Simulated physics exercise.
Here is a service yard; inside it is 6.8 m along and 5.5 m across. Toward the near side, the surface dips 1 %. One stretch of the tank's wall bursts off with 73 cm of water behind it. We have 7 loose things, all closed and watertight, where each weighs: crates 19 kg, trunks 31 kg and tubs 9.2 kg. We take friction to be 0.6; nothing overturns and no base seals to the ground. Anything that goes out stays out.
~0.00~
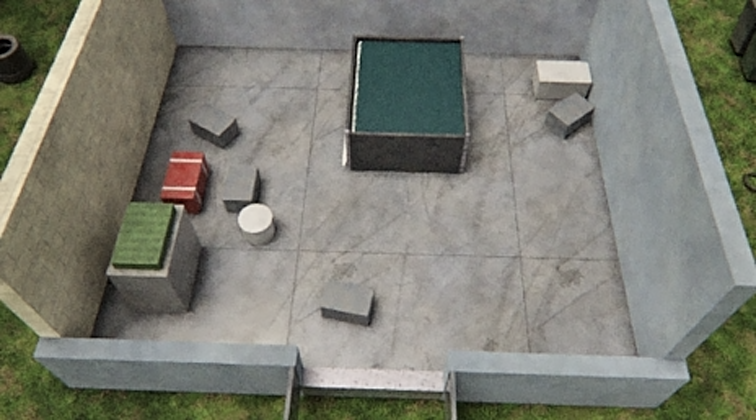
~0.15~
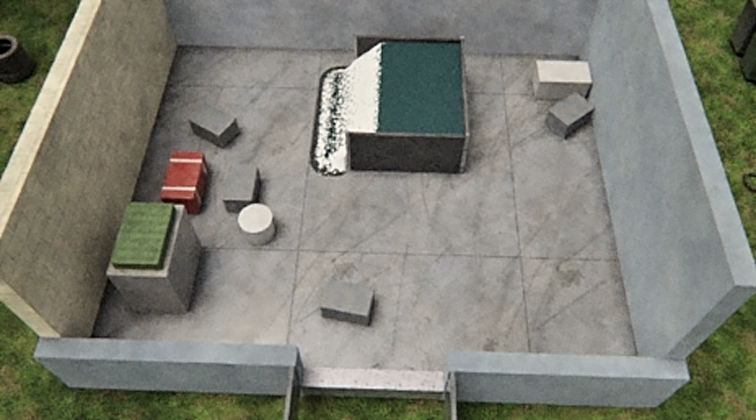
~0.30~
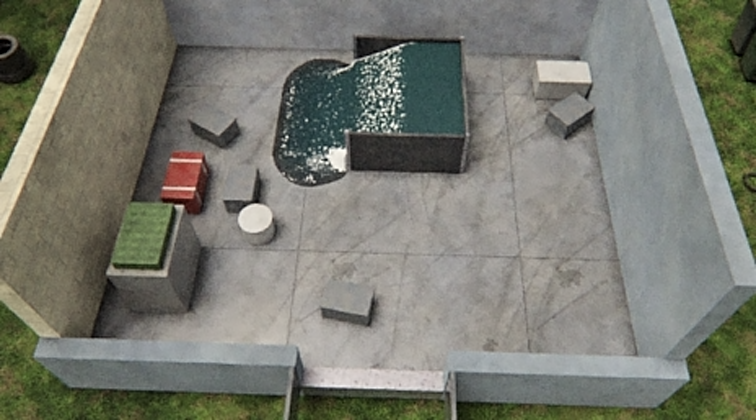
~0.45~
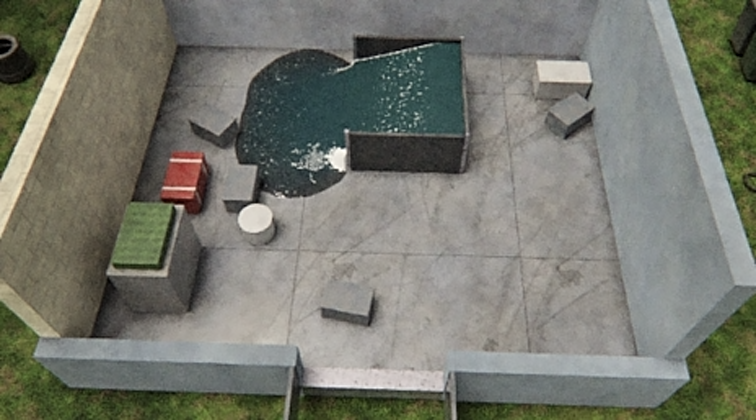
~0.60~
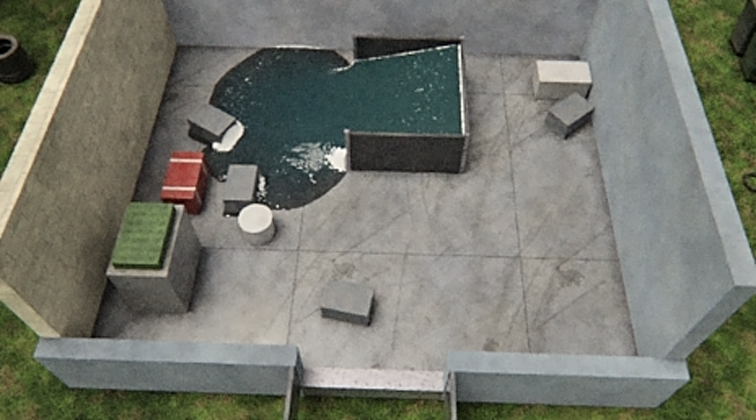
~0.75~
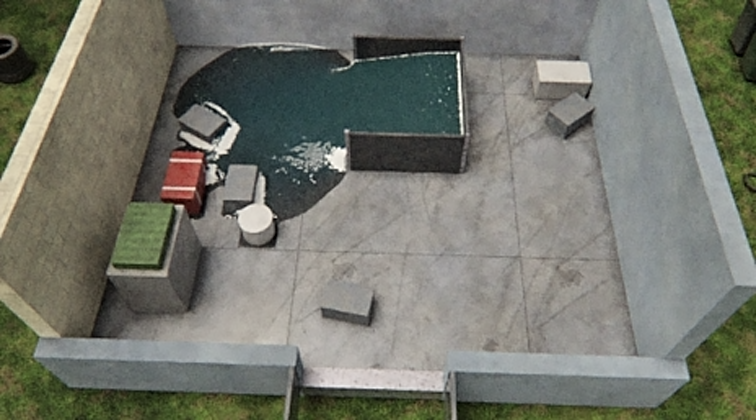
In this clip, dark green water pours from the open left side of a tank in a walled yard and spreads across the concrete floor, reaching several scattered objects and slightly shifting a grey block near the red trunk.
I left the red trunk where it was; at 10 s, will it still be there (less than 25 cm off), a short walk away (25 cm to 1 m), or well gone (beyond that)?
It will be a short walk away.
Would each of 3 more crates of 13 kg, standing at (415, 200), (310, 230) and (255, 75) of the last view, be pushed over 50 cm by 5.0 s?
One by one: Below the mark, beyond the mark, beyond the mark.
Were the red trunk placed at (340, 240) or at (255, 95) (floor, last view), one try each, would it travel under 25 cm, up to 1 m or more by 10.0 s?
In turn: It is nudged along; it travels far.
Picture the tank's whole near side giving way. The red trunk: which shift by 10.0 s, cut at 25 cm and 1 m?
What happens next is that the red trunk does not really budge.
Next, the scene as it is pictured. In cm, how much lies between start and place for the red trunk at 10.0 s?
Measured offset: Near 80 cm.
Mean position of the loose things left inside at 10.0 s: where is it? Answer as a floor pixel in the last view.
I'd put it close to (447, 193) in the last view.
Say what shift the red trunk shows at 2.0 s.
Around 80 cm from the start by that time.
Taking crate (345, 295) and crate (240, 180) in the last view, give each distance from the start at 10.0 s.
Taken in order, the shifts are 350 cm and 400 cm.
After 2.0 s the red trunk is near (134, 199), 0.7 m from its start, afloat; 0 of 7 are out; 3 afloat.
After 4.5 s the red trunk is near (136, 202), 0.7 m from its start, afloat; 0 of 7 are out; 3 afloat.
After 7.0 s the red trunk is near (137, 204), 0.7 m from its start, aground; 1 of 7 are out; 0 afloat.
After 10.0 s the red trunk is near (137, 204), 0.7 m from its start, aground; 1 of 7 are out; 0 afloat.
